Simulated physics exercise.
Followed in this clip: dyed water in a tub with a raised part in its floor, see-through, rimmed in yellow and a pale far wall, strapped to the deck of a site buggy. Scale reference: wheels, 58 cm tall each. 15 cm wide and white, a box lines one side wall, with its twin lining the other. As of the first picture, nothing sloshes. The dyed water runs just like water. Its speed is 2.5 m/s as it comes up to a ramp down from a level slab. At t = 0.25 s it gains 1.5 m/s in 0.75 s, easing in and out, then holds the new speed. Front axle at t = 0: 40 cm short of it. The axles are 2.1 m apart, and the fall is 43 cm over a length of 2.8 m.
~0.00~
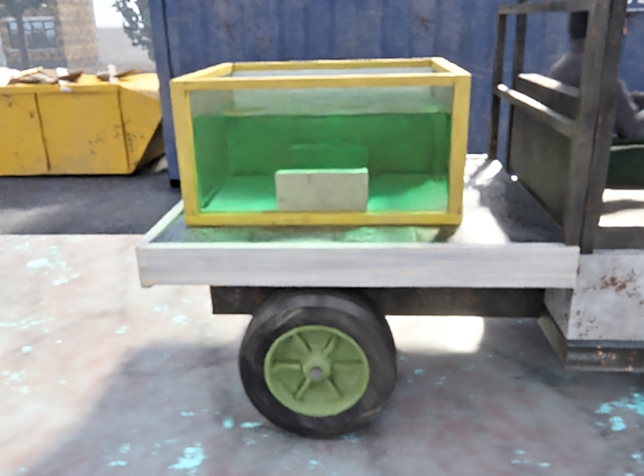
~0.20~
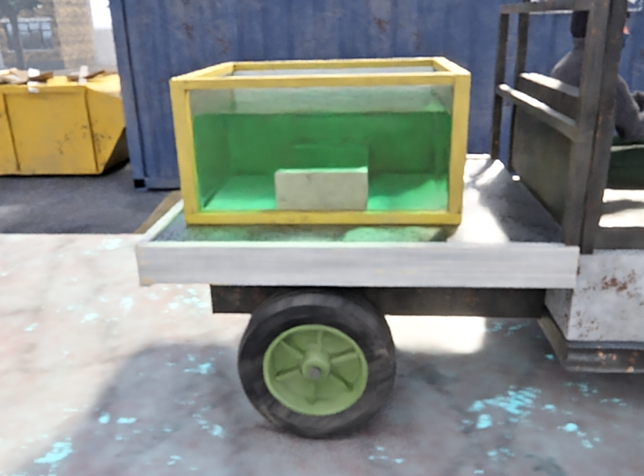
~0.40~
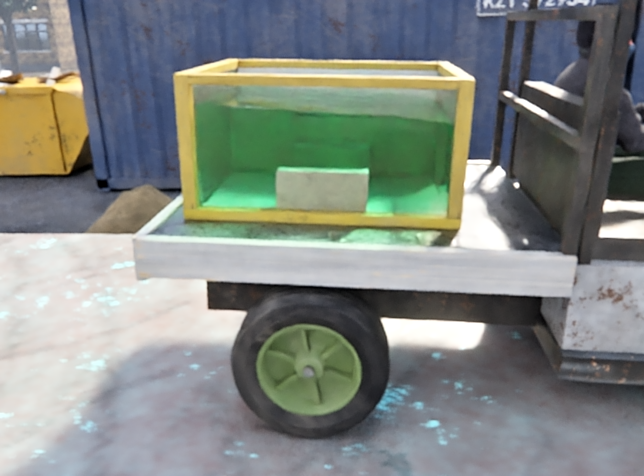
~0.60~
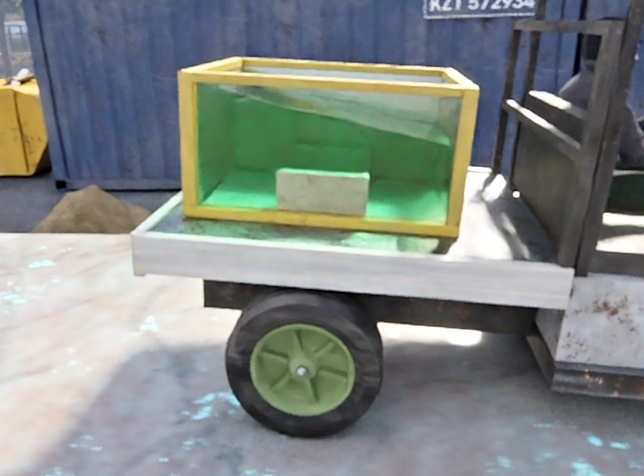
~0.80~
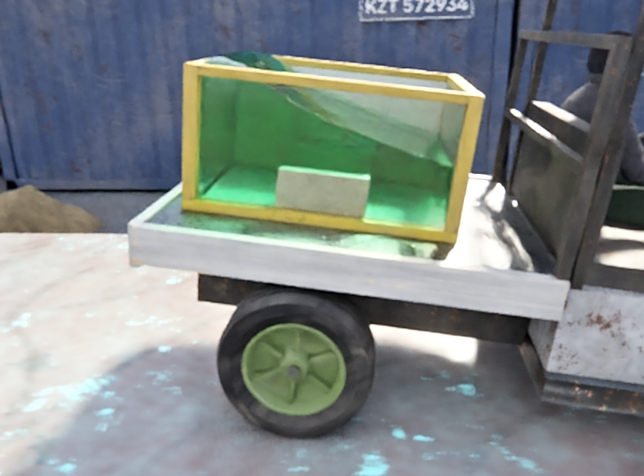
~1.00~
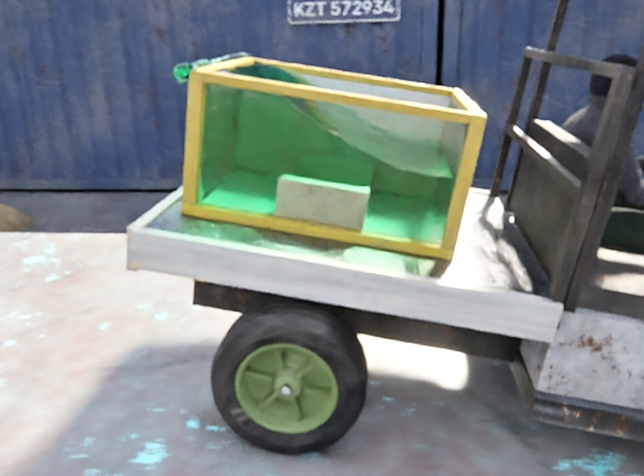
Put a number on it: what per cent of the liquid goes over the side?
Close to 9 per cent goes over.
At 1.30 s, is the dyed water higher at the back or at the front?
It stands at the forward side.
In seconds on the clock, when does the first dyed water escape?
The first spill comes at around 1.3 s.
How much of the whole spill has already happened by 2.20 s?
Near 30 in a hundred.
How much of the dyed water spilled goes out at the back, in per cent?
Roughly 70 percent.
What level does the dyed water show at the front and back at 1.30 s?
Front reads 52 centimetres, back reads 30 centimetres.
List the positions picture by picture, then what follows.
In the first frame, the surface is at (429, 110) by the front wall; at (216, 112) by the back wall; it lies level with the rim line; the front is on the right, levels are read along the near wall; a wheel hub at (316, 378).
In the second frame, the surface is at (429, 109) by the front wall; at (216, 111) by the back wall; it lies level with the rim line.
In the third frame, the surface is at (432, 119) by the front wall; at (219, 102) by the back wall; it climbs 3° towards the back; the tub is 2° nose down.
In the fourth frame, the surface is at (433, 138) by the front wall; at (222, 84) by the back wall; it climbs 10° towards the back; the tub is 4° nose down.
In the fifth frame, the surface is at (434, 155) by the front wall; at (228, 62) by the back wall; it climbs 18° towards the back; the tub is 7° nose down.
In the sixth frame, the surface is at (435, 168) by the front wall; it climbs 15° towards the back; a wheel hub at (284, 396); the tub is 10° nose down.
By 1.30 s the surface is 52 cm up at the front and 30 cm at the back; nothing has left.
By 1.80 s the surface is 34 cm up at the front and 32 cm at the back; 2 per cent is out, over the front.
By 2.20 s the surface is 21 cm up at the front and 49 cm at the back; 3 per cent is out, over the front.
By 4.68 s 9 per cent is out, mostly over the back, some over the front, 23 of 248 litres.
